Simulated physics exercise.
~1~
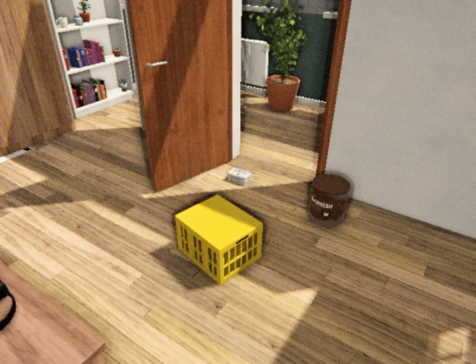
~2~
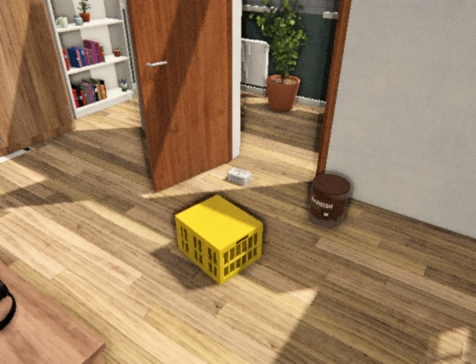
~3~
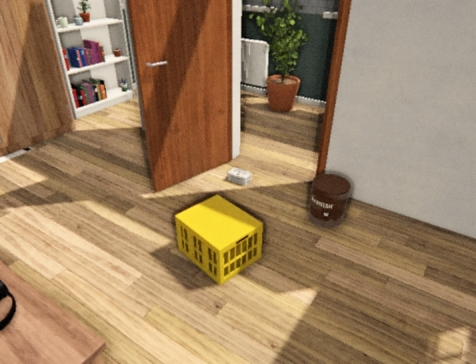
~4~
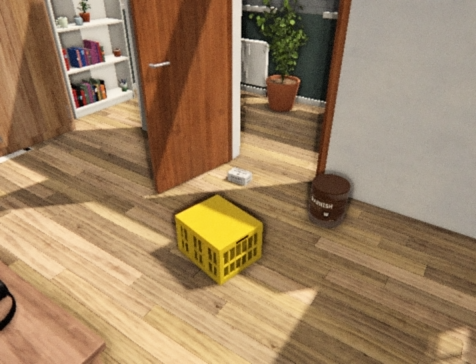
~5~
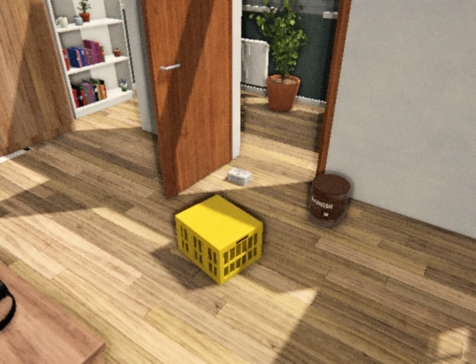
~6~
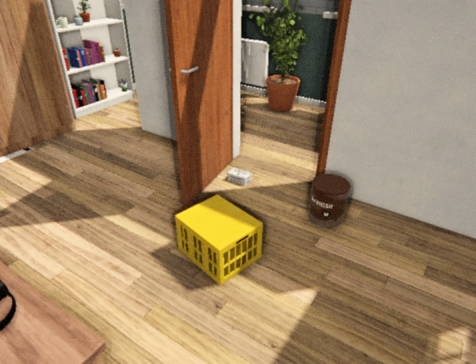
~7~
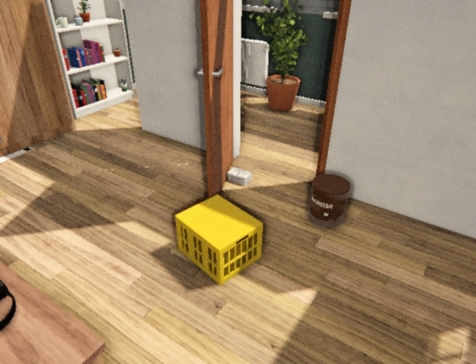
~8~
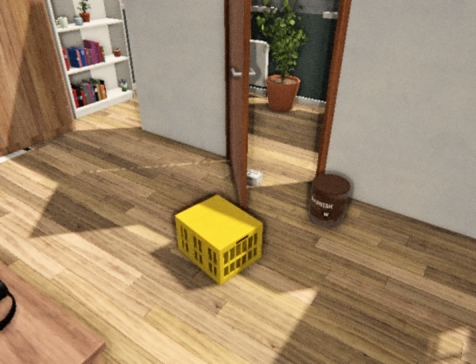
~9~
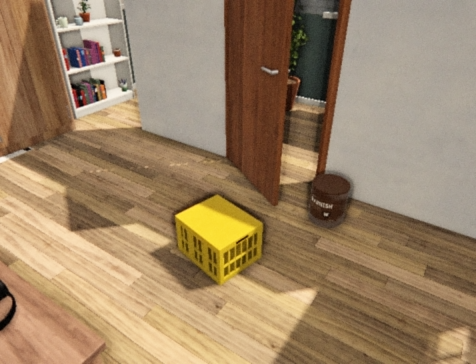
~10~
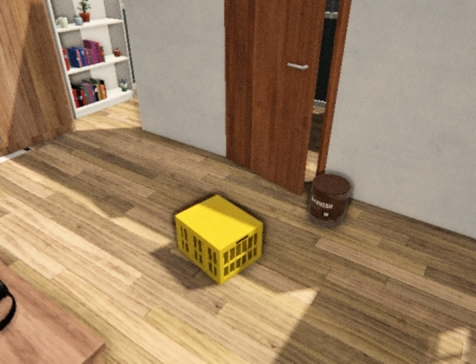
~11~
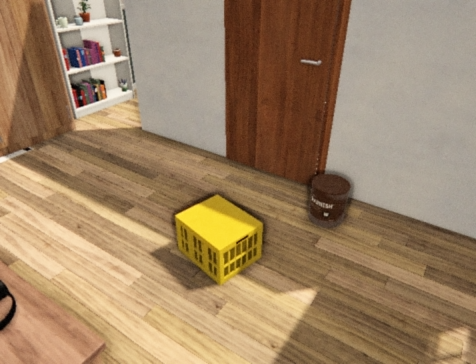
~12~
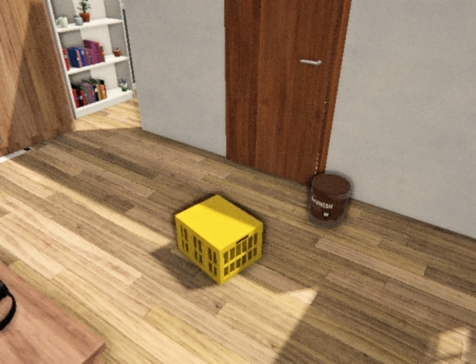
Brown wooden door swinging past a yellow crate, sweeping a small white box out of view and closing fully.
